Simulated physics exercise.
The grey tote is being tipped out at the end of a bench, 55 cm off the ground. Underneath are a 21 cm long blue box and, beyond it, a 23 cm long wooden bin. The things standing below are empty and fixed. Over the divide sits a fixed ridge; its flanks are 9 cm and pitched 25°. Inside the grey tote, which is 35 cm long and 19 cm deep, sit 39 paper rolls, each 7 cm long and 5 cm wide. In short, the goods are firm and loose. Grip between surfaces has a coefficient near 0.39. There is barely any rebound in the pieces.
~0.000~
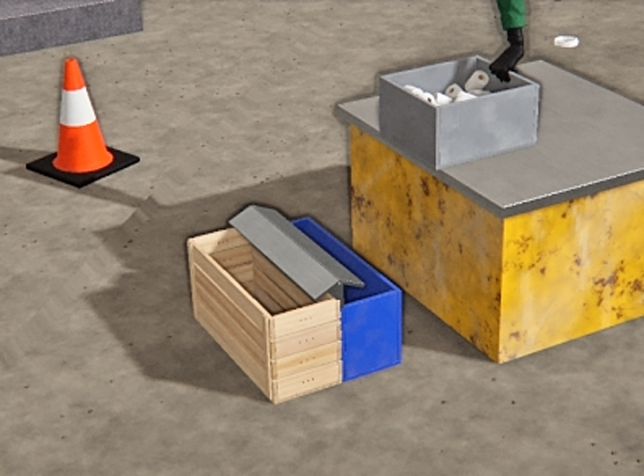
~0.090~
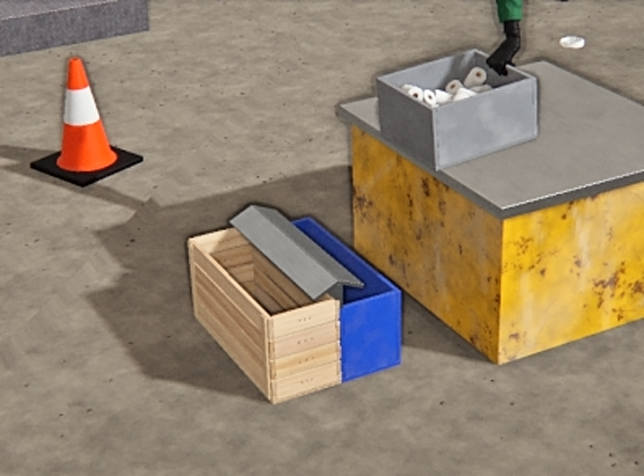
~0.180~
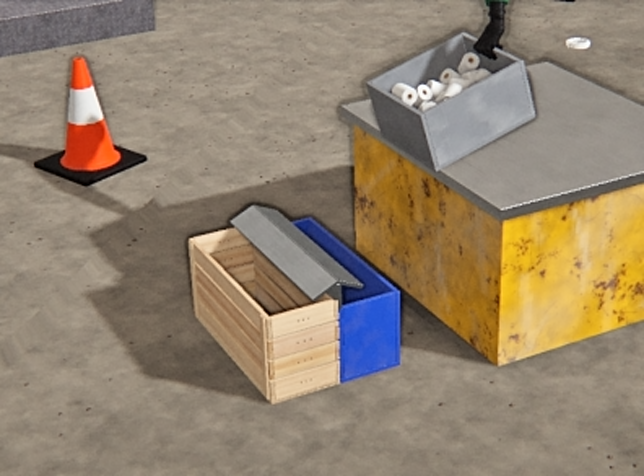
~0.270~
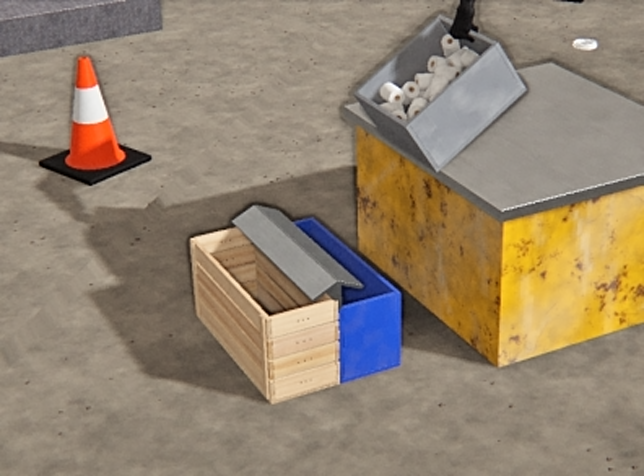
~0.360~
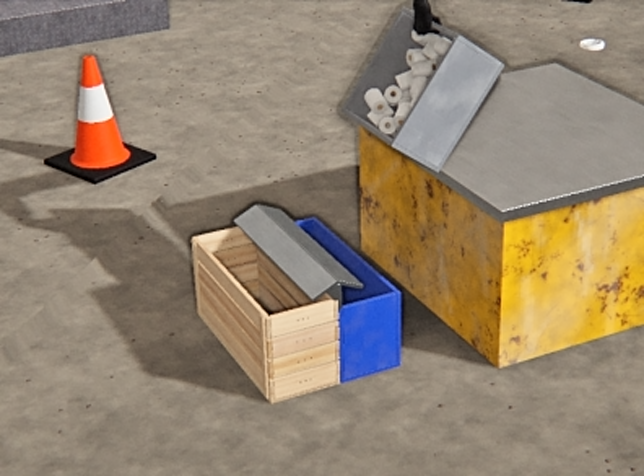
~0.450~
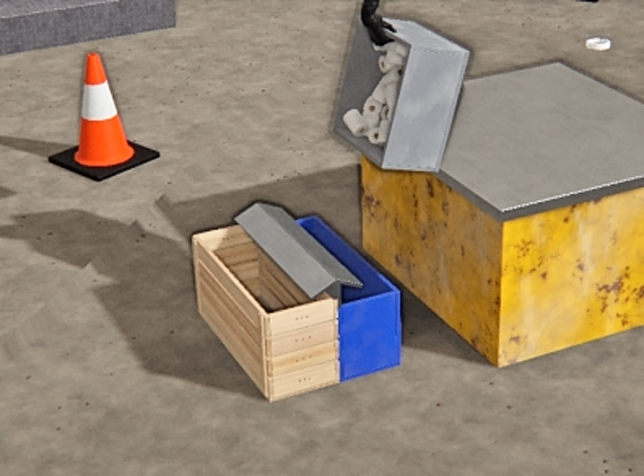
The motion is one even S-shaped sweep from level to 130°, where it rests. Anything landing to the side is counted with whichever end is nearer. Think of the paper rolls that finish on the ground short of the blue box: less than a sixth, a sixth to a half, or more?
I'd expect below a sixth of the load to come to rest on the ground short of the blue box.
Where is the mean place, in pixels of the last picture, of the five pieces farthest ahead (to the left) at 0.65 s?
Around (319, 149) in pixels.
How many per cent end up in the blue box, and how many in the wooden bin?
Estimate: 60 % then 25 %.
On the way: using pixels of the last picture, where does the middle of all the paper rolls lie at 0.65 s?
Around (356, 148).
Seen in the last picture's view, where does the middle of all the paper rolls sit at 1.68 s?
The middle lies close to (326, 320).
After 0.65 s, tilt 116°; 29 still in the grey tote and 10 in the air.
After 0.89 s, tilt 130°; 3 still in the grey tote, 10 in the blue box, 7 in the wooden bin and 19 in the air.
After 1.24 s, tilt 130°; 24 in the blue box, 10 in the wooden bin, 3 on the ground short of the blue box and 2 on the ground beyond the wooden bin.
Final count (at 1.68 s), 24 in the blue box, 10 in the wooden bin, 3 on the ground short of the blue box and 2 on the ground beyond the wooden bin. Asked share, 3 of 39, 8 per cent.
